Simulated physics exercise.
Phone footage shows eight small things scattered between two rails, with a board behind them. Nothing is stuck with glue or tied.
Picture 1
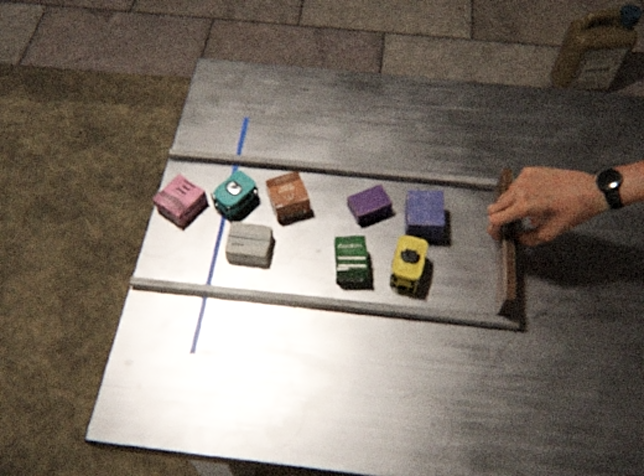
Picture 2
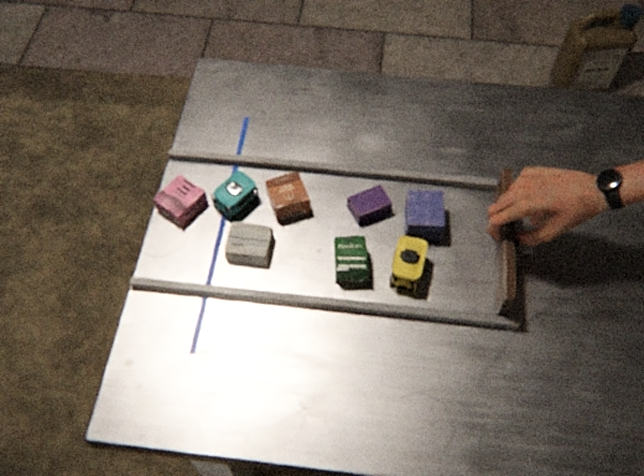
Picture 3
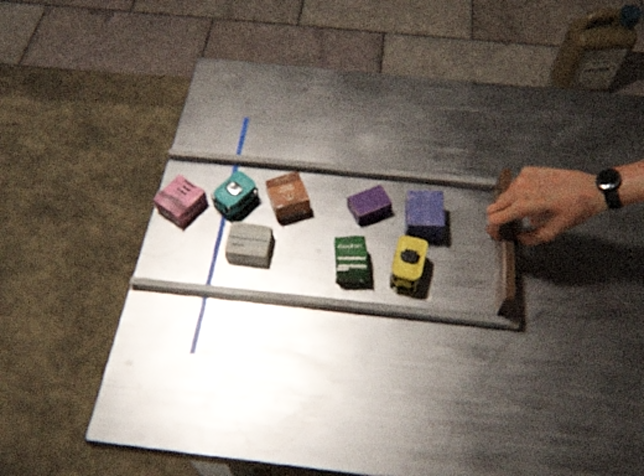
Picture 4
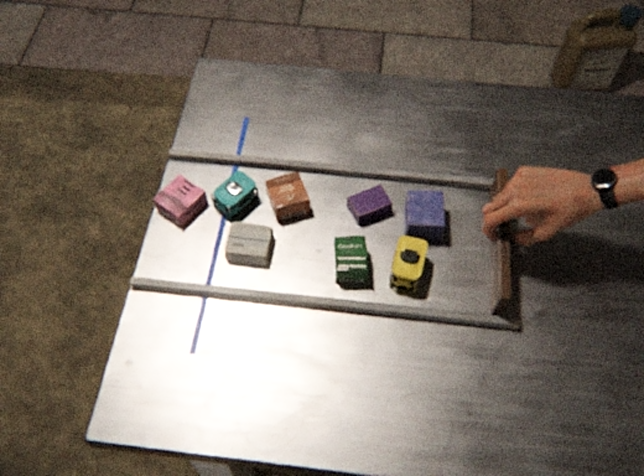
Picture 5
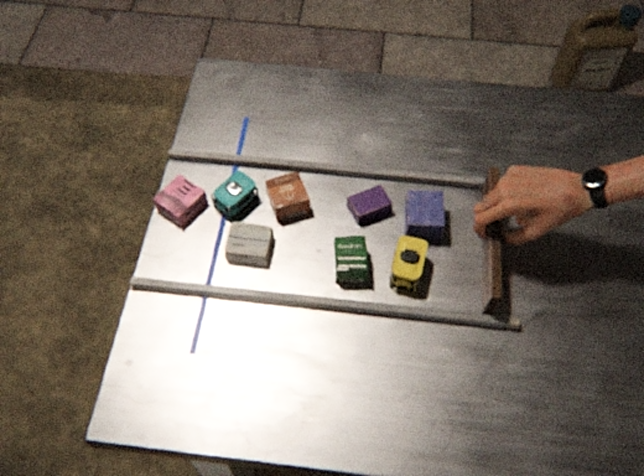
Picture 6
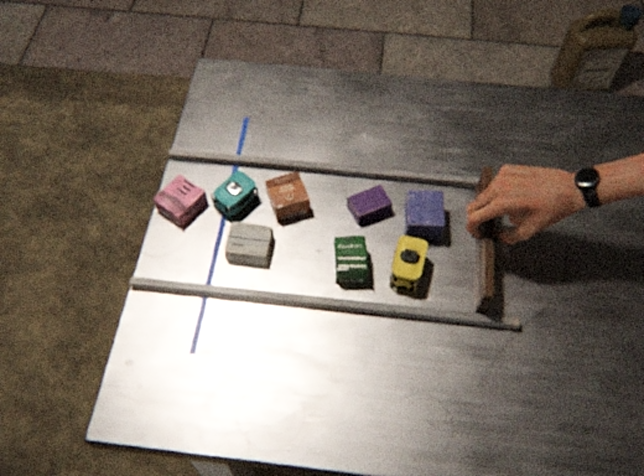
A wooden board, gripped by a hand with a dark watch on the wrist, rests at the right end of two rails, then slides a short way left between them. The eight small boxes and blocks ahead of it, scattered around a blue tape line, stay still, with a gap remaining before the board.
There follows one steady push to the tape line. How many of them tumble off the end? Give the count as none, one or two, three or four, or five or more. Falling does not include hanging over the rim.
The count is three or four.
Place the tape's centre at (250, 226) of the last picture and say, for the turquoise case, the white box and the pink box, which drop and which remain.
Well, the turquoise case plunges, the white box sits tight, and the pink box plunges.
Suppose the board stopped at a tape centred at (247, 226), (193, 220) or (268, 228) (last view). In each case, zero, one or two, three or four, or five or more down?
Falls: Either one or two; five or over; one to two.
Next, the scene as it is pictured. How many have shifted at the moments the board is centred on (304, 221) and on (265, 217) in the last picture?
Up to then 8, and up to the other point 8.
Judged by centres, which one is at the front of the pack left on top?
It's the purple block that is foremost.
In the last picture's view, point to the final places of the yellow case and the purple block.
About (201, 243), and about (179, 175).
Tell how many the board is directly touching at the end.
In contact: 2.
Early on, none off yet; pink box at rest near (181, 200); turquoise case at rest near (233, 196); white box at rest near (249, 244).
Finally, the number that fall off is three or four; lost, orange box, white box, turquoise case and pink box.
